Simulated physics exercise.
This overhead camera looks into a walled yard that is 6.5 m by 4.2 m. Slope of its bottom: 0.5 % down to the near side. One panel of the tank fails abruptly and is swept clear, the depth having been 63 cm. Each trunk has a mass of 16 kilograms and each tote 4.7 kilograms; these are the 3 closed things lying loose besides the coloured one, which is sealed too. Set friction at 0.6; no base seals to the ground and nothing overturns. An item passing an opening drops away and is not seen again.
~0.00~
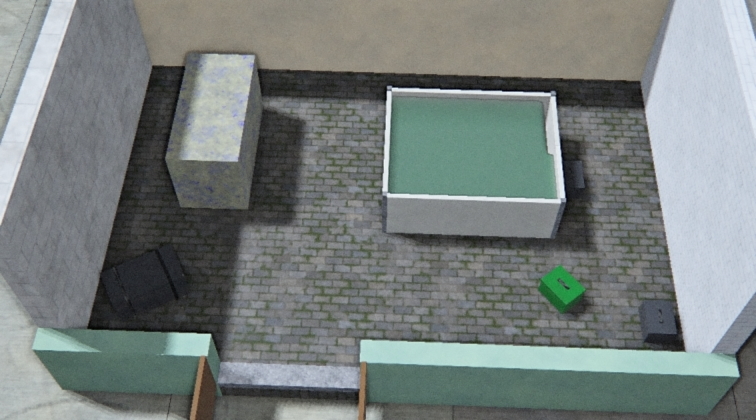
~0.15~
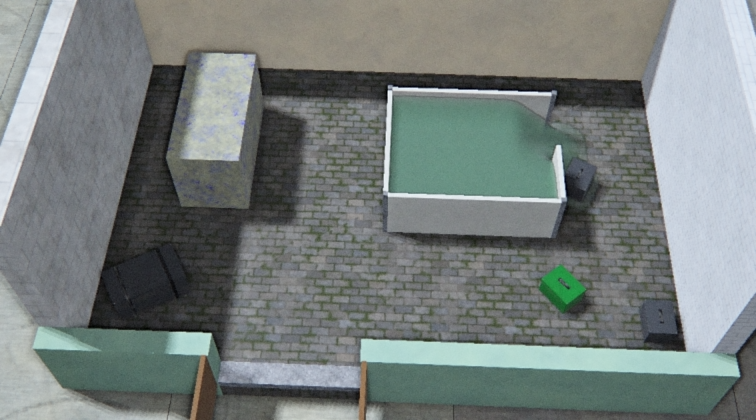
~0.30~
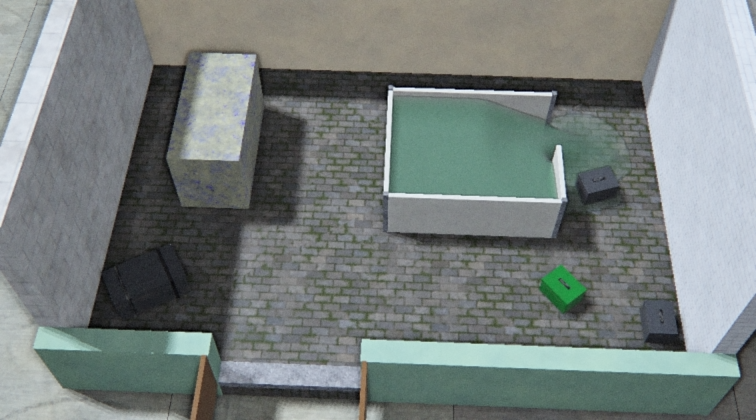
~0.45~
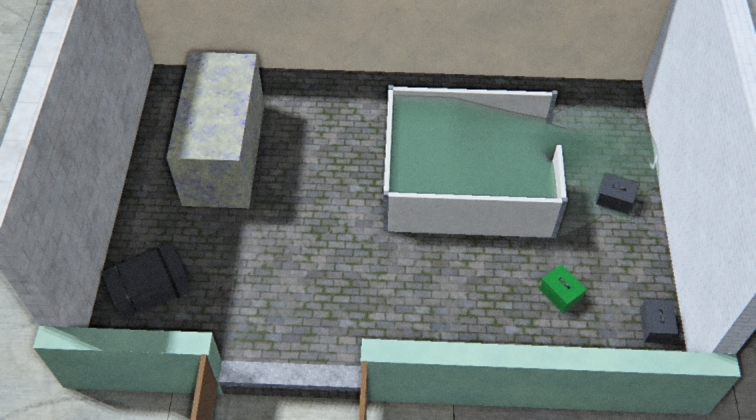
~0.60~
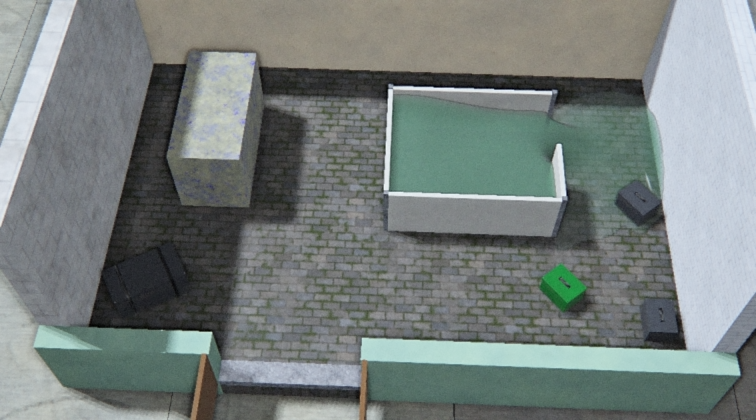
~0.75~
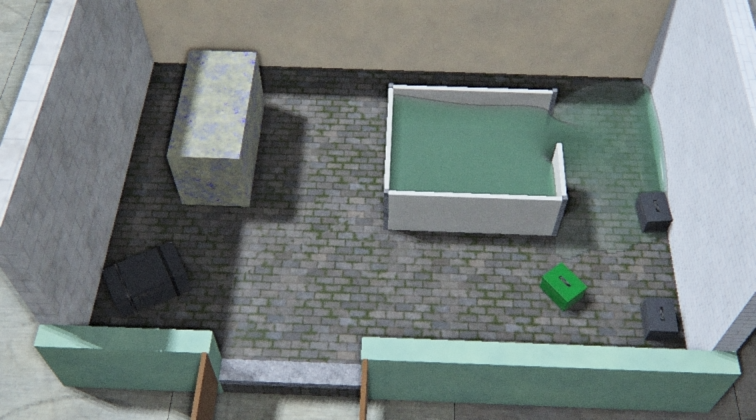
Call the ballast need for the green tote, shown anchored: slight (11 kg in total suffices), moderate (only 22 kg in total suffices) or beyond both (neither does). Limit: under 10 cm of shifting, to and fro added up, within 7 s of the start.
Moderate.
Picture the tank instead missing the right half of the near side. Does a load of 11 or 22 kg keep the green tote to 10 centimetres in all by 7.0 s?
Answer: Neither of them.
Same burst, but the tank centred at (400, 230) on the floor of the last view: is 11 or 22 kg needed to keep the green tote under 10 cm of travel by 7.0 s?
Then, in short, the light one works.
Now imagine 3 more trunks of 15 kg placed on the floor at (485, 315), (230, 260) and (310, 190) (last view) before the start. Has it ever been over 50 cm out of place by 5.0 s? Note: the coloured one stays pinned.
In the given order, I'd say greater, smaller, smaller.
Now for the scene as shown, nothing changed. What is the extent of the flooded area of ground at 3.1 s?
Wet area: Approx. 15 m2.
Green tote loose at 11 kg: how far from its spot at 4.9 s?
Close to 20 centimetres.
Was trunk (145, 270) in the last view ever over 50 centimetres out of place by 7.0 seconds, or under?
Here the answer is not beyond.
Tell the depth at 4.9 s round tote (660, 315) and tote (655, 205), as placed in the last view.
Depths: Near 3 cm, then near 5 cm.
After 1.4 s the green tote would be 0 cm from its start with 11 kg and 0 cm from its start with 22 kg; 0 cm of water round it then.
After 3.1 s the green tote would be 7 cm from its start with 11 kg and 0 cm from its start with 22 kg; 5 cm of water round it then.
After 4.9 s the green tote would be 17 cm from its start with 11 kg and 0 cm from its start with 22 kg; 7 cm of water round it then.
After 7.0 s the green tote would be 60 cm from its start with 11 kg and 0 cm from its start with 22 kg; 6 cm of water round it then.
